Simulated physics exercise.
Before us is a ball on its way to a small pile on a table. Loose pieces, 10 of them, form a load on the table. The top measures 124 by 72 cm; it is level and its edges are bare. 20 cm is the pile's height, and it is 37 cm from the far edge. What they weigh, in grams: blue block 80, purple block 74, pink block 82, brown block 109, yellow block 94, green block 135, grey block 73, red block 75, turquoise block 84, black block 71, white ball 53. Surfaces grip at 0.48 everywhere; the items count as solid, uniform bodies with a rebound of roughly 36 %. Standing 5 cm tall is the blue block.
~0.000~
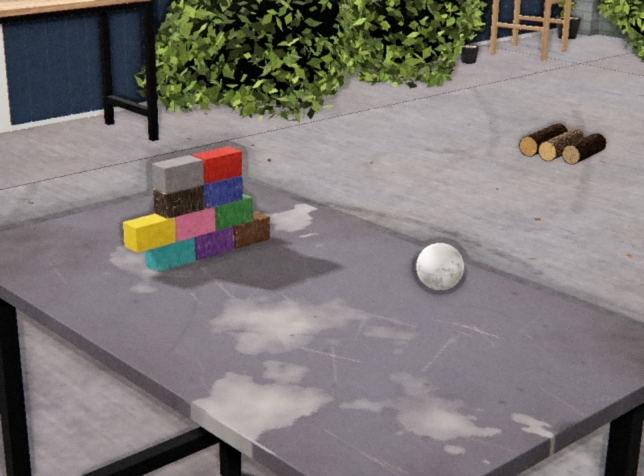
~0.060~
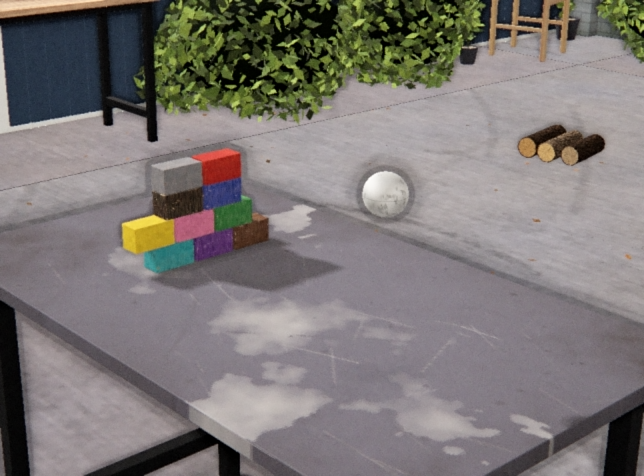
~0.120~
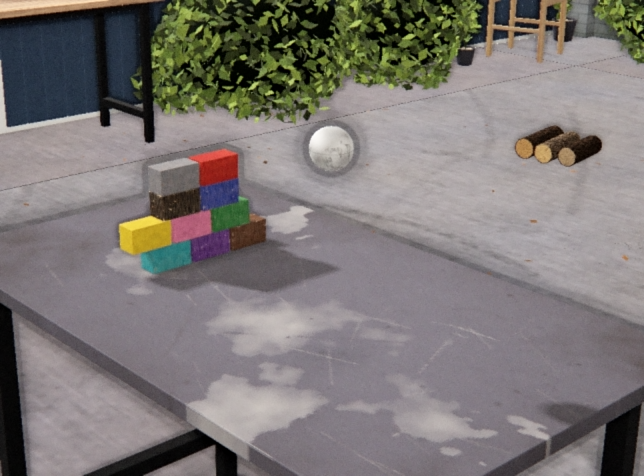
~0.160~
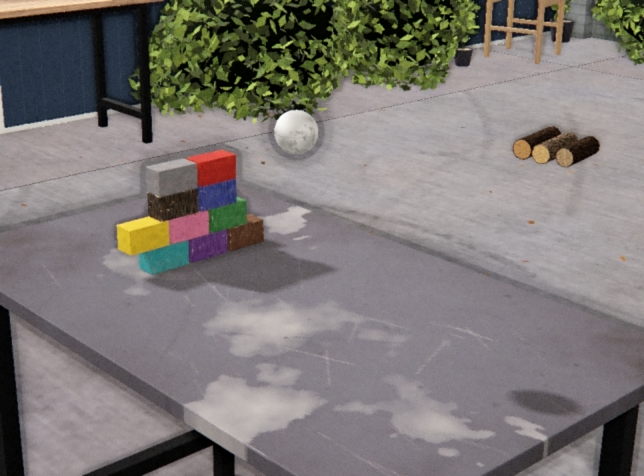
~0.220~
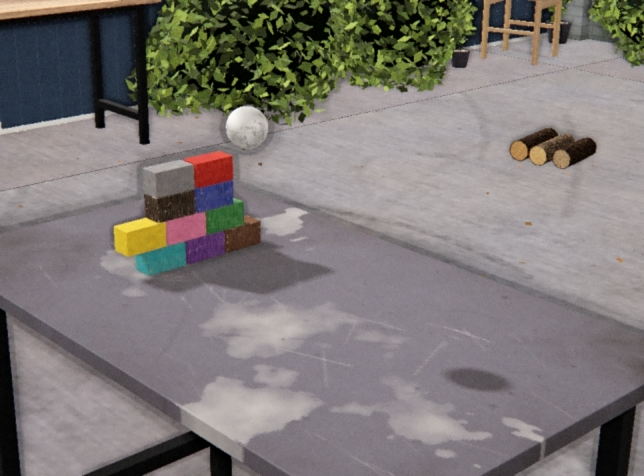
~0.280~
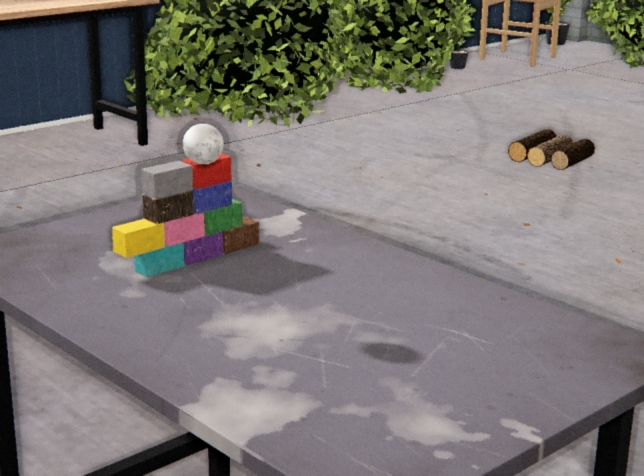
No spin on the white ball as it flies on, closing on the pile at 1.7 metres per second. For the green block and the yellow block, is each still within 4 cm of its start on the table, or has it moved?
One by one: The green block is still by its start; the yellow block is moved clear of its start.
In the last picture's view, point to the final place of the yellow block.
Close to (130, 278).
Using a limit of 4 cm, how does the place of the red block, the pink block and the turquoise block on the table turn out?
Red block: Remains in place; pink block: Remains in place; turquoise block: Remains in place.
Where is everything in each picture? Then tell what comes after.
In the first frame, 62 cm to the stack; white ball (440, 267); green block (229, 211); yellow block (150, 232).
In the second frame, 52 cm to the stack; white ball (386, 195); pink block (189, 223).
In the third frame, 42 cm to the stack; white ball (332, 148); grey block (174, 177).
In the fourth frame, 36 cm to the stack; white ball (297, 132); turquoise block (164, 254).
In the fifth frame, 26 cm to the stack; white ball (247, 128); blue block (209, 194).
In the sixth frame, 16 cm to the stack; white ball (203, 144); green block (219, 216); yellow block (139, 237).
Around 0.58 s, white ball near (64, 245); yellow block at 24° to upright near (125, 243); black block at 5° to upright; grey block at 5° to upright.
Around 0.98 s, white ball near (5, 247); yellow block on its side near (130, 277); grey block at 70° to upright; black block at 70° to upright.
Finally (2.5 s), on their side or leaning hard on the table, yellow block, grey block and black block; the other 7 still in place (within 4 cm). Final places as that camera would see them, green block near (219, 216), yellow block near (131, 278).
